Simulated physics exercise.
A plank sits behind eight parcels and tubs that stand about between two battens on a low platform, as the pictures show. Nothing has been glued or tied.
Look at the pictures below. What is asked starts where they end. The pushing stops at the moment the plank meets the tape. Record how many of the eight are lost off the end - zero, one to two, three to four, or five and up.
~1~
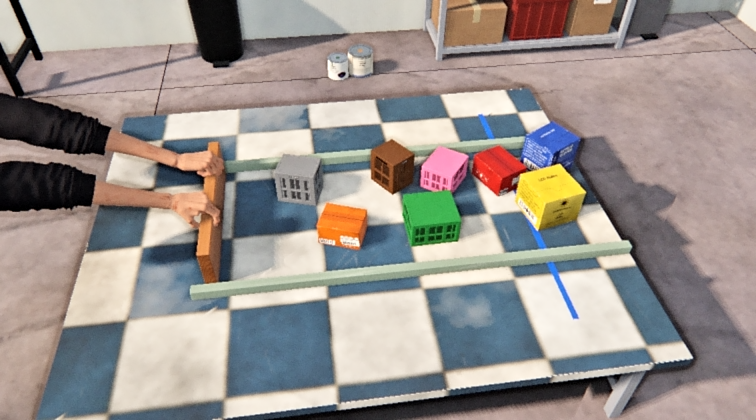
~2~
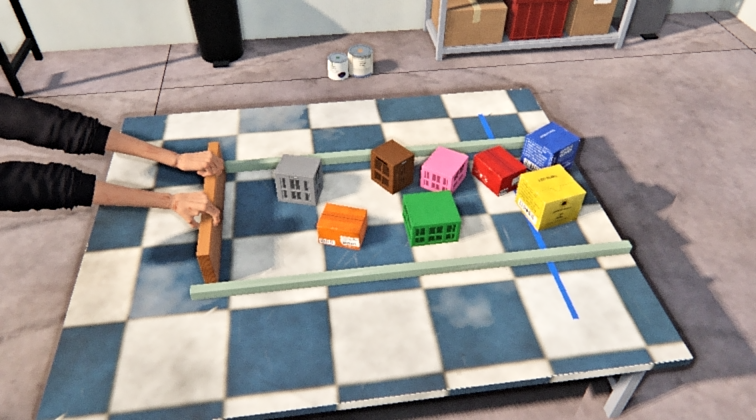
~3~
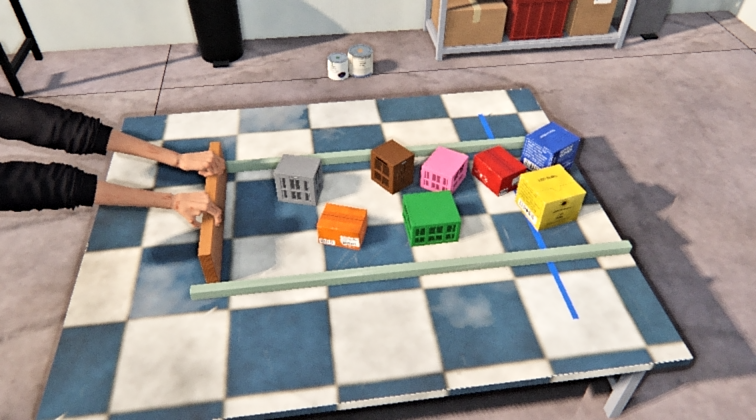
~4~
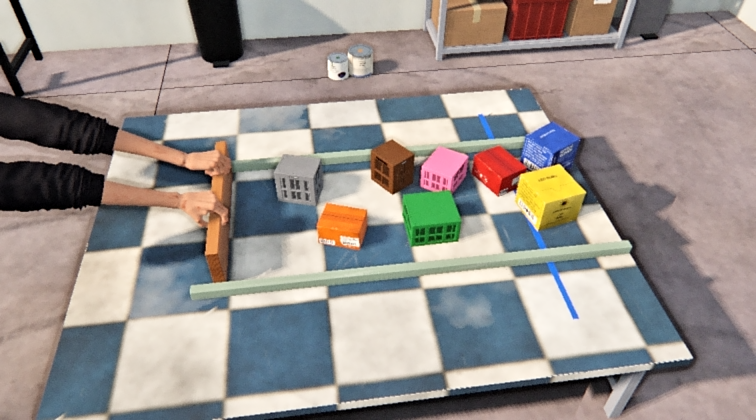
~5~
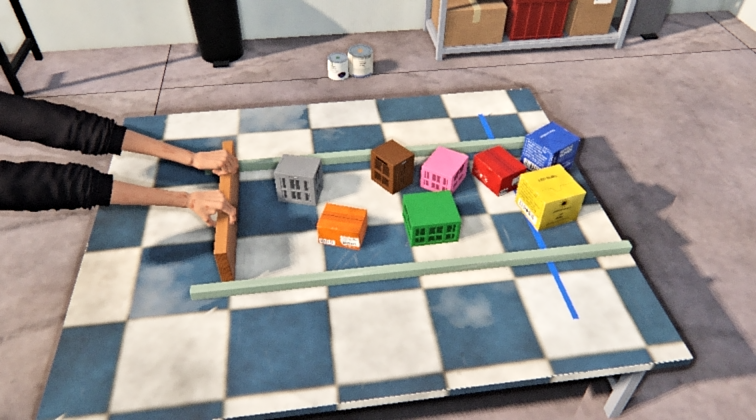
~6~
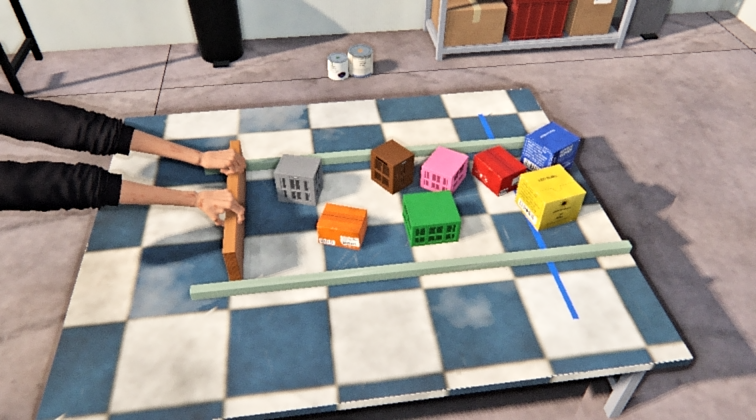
The number sent down is middling, three or four.
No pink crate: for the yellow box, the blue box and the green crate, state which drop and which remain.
Obs.: Yellow box does drop, blue box does drop, green crate is not lost.
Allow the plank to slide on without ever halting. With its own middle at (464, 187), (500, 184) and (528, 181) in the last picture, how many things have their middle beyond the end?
First 1, then 3, finally 4.
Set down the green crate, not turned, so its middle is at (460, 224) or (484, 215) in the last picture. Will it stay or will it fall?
It keeps its place, then keeps its place.
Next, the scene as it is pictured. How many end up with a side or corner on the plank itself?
Counting them up gives 2.
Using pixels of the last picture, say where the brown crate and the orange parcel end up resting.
The brown crate stops around (557, 151); the orange parcel around (547, 201).
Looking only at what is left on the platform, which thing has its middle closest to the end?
The foremost one is the green crate.
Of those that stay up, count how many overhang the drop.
The overhang total is 1.
Soon after, none off yet; blue box at rest near (549, 152); yellow box at rest near (549, 197); red parcel at rest near (499, 171).
By the end, the number that fall off is three or four; fallen, pink crate, red parcel, yellow box and blue box.
